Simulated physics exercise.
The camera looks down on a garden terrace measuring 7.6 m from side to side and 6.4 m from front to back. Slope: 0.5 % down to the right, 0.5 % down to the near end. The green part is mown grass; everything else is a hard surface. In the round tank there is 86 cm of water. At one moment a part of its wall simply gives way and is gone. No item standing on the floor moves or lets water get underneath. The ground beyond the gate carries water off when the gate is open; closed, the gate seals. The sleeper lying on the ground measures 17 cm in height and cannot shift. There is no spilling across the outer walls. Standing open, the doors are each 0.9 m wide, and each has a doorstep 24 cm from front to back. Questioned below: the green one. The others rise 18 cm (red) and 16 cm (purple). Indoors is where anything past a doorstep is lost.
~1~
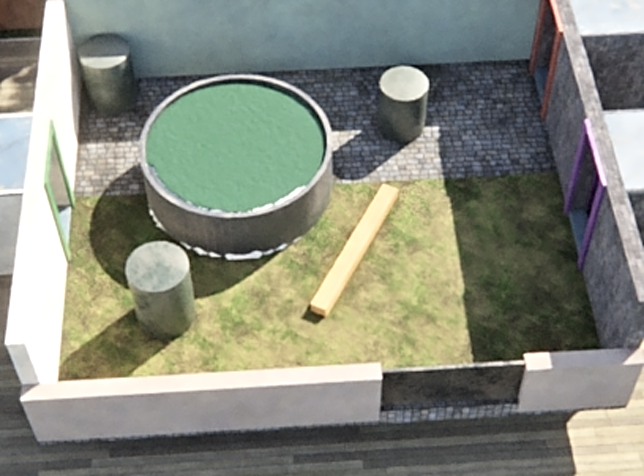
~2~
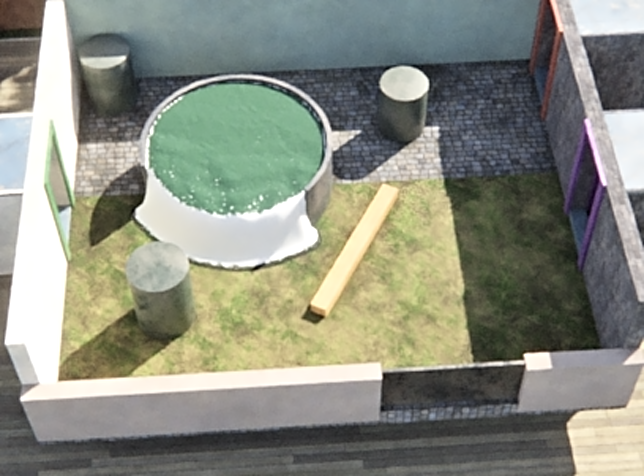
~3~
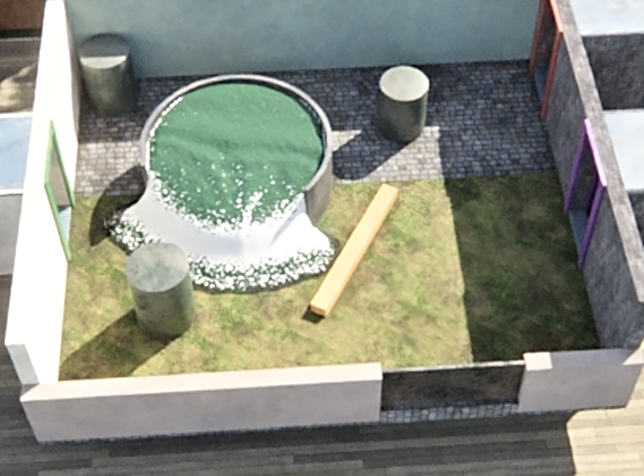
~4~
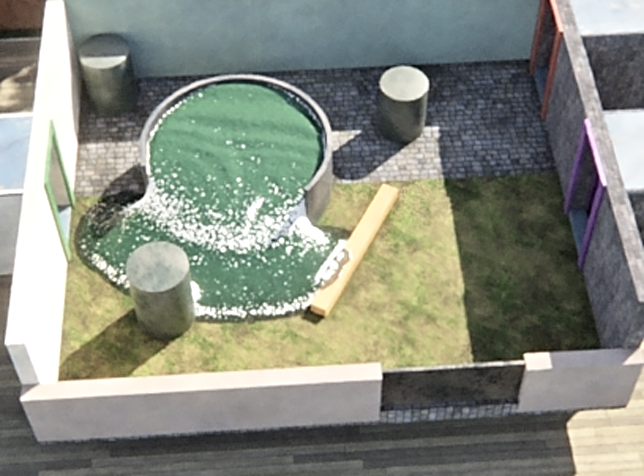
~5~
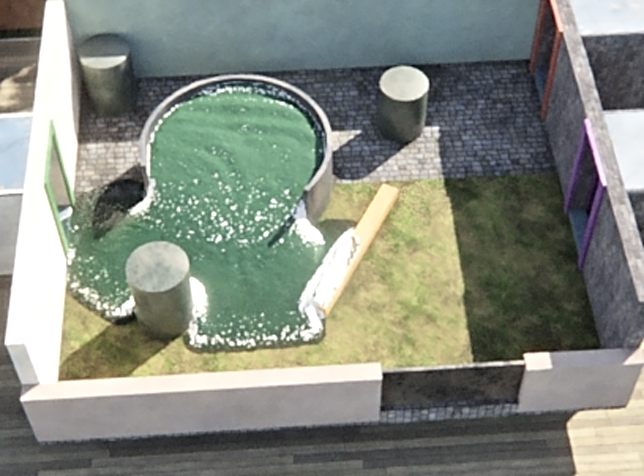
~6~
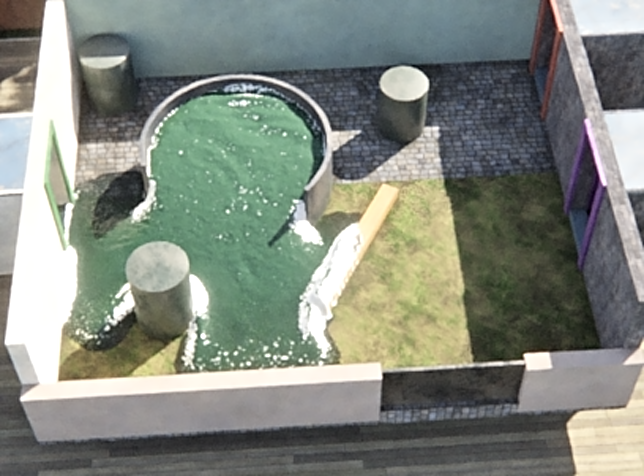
A round tank of green water lost the front part of its wall, and the water poured out foaming over the grass, flowing around a grey cylinder and against a wooden beam toward the front wall.
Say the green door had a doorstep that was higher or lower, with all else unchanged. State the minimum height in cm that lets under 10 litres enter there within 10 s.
Some 24 cm above the ground.
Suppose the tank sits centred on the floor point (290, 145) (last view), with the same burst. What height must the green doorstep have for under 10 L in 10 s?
New minimum height: Approx. 19 cm.
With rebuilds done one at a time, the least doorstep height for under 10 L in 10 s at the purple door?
Purple: Roughly 11.0 cm.
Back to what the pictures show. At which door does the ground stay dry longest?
That is the red door.
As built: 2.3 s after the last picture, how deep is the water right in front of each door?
Red door 0 cm, purple door 0 cm, green door 17 cm.
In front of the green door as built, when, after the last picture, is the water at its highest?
The level tops out near 2.8 seconds.
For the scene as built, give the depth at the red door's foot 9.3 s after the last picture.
The depth there is around 17.0 cm.
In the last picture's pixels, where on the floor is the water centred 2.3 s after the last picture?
The centre of all the water is around (227, 291).
Then, 0.7 s after the last picture water covers 35 % of the floor, deepest (55 cm) near (268, 402); 16 cm at the green door, 54 litres in over its 7 cm doorstep.
Then, 2.3 s after the last picture water covers 55 % of the floor, deepest (47 cm) near (150, 342); 17 cm at the green door, 112 litres in over its 7 cm doorstep.
Then, 9.3 s after the last picture water covers 100 % of the floor, deepest (18 cm) near (500, 177); 10 cm at the green door, 248 litres in over its 7 cm doorstep.
At the green door as built, the water peaked near 21 cm, 2.7 s after the last picture.
Run again over the same 10 s with other heights there, 21 litres in over 21 cm, 2 litres over 28 cm. The limit of 10 litres is kept from about 24 cm up.
